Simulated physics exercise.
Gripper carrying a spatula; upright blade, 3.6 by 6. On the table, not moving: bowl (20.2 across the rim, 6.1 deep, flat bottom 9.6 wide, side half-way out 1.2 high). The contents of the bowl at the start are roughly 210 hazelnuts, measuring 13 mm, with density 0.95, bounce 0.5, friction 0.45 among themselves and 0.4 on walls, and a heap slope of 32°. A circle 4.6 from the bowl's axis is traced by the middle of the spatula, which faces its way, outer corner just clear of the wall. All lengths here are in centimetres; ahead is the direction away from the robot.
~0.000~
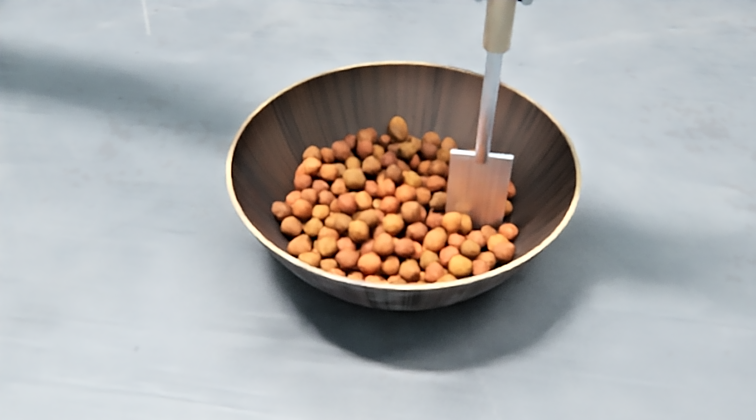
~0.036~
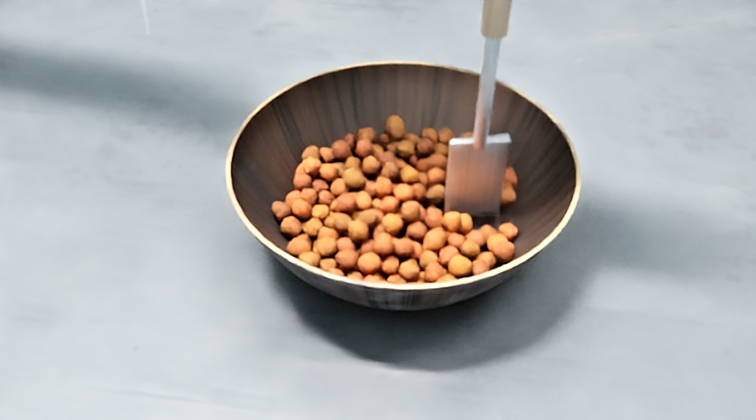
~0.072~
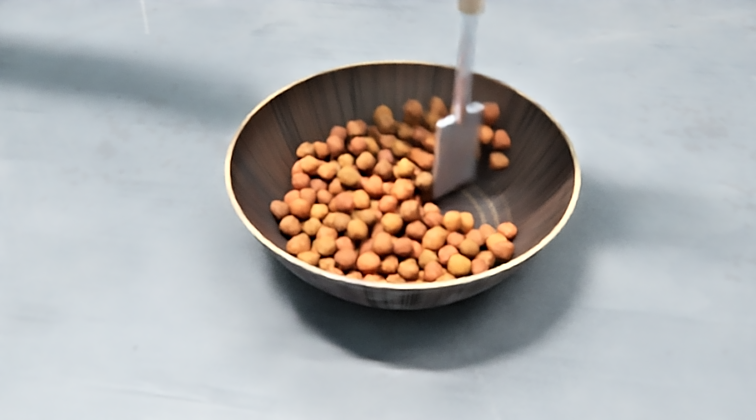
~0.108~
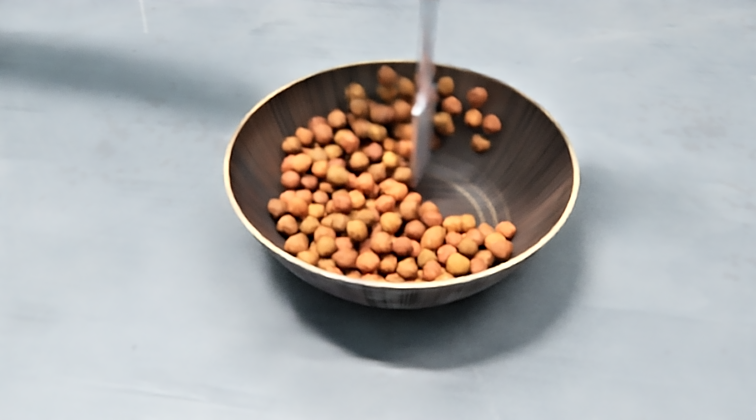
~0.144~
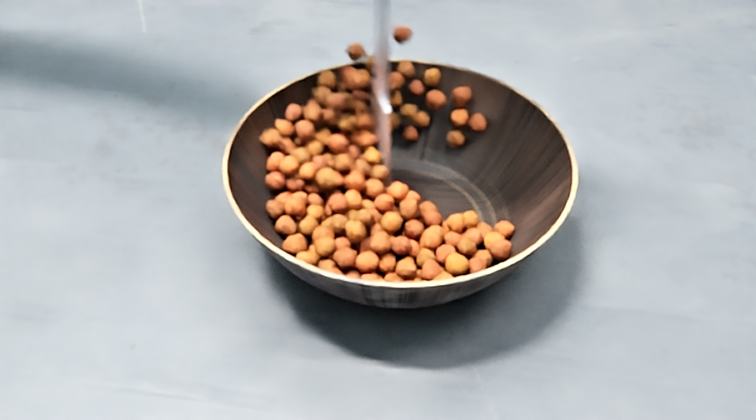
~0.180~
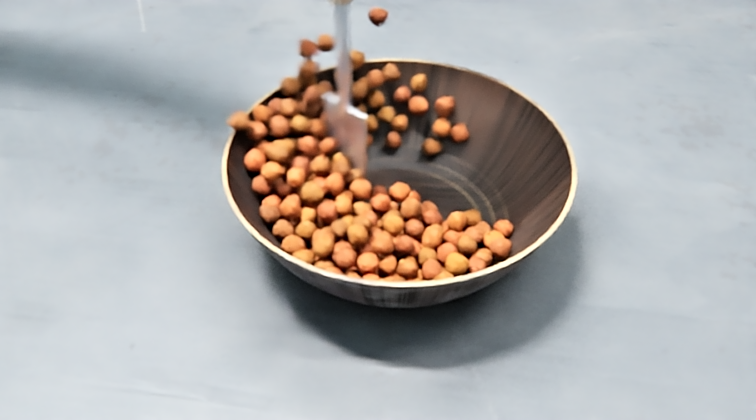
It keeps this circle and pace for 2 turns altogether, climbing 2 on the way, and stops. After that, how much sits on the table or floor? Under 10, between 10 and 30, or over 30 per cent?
Between 10 and 30 per cent.
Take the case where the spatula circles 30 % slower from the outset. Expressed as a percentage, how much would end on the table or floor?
5 %.
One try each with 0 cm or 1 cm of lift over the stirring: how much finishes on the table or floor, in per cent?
Trial one: Roughly 25 %; trial two: Roughly 20 %.
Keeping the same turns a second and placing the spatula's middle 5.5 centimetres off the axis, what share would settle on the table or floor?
Then about 25 per cent.
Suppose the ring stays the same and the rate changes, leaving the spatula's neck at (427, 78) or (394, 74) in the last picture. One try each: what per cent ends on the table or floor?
About 0 and 5 %.
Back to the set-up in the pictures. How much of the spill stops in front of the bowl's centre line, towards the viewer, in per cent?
70 %.
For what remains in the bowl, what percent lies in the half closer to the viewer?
About 45 per cent.
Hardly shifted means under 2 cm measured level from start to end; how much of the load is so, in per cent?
Near 5 % of the pieces.
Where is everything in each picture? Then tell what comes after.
Spatula neck at (485, 133), 0° round; upper third of the load around (387, 194), from x 280 to 510, top at y 125; 214 in the bowl, in the first frame.
Spatula neck at (483, 119), 15° round; upper third of the load around (391, 188), from x 280 to 510, top at y 125, in the second frame.
Spatula neck at (462, 94), 47° round; upper third of the load around (401, 160), from x 280 to 505, top at y 110, in the third frame.
Spatula neck at (425, 78), 79° round; upper third of the load around (380, 136), from x 275 to 505, top at y 70, in the fourth frame.
Spatula neck at (382, 75), 112° round; upper third of the load around (348, 123), from x 270 to 505, top at y 35; 213 in the bowl, 1 in flight or on the tool, in the fifth frame.
Spatula neck at (344, 84), 144° round; upper third of the load around (313, 125), from x 240 to 505, top at y 15; 212 in the bowl, 2 in flight or on the tool, in the sixth frame.
After 0.43 s, 7° round, highest piece 9 above the table; 180 in the bowl, 21 on the table or floor, 13 in flight or on the tool.
After 0.68 s, 230° round, highest piece 7 above the table; 175 in the bowl, 38 on the table or floor, 1 in flight or on the tool.
After 1.00 s, 0° round, highest piece 4 above the table; 175 in the bowl, 39 on the table or floor.
After 1.70 s, 0° round, highest piece 4 above the table; 175 in the bowl, 39 on the table or floor.
At rest, 175 in the bowl, 39 on the table or floor. That is 18 % on the table or floor.
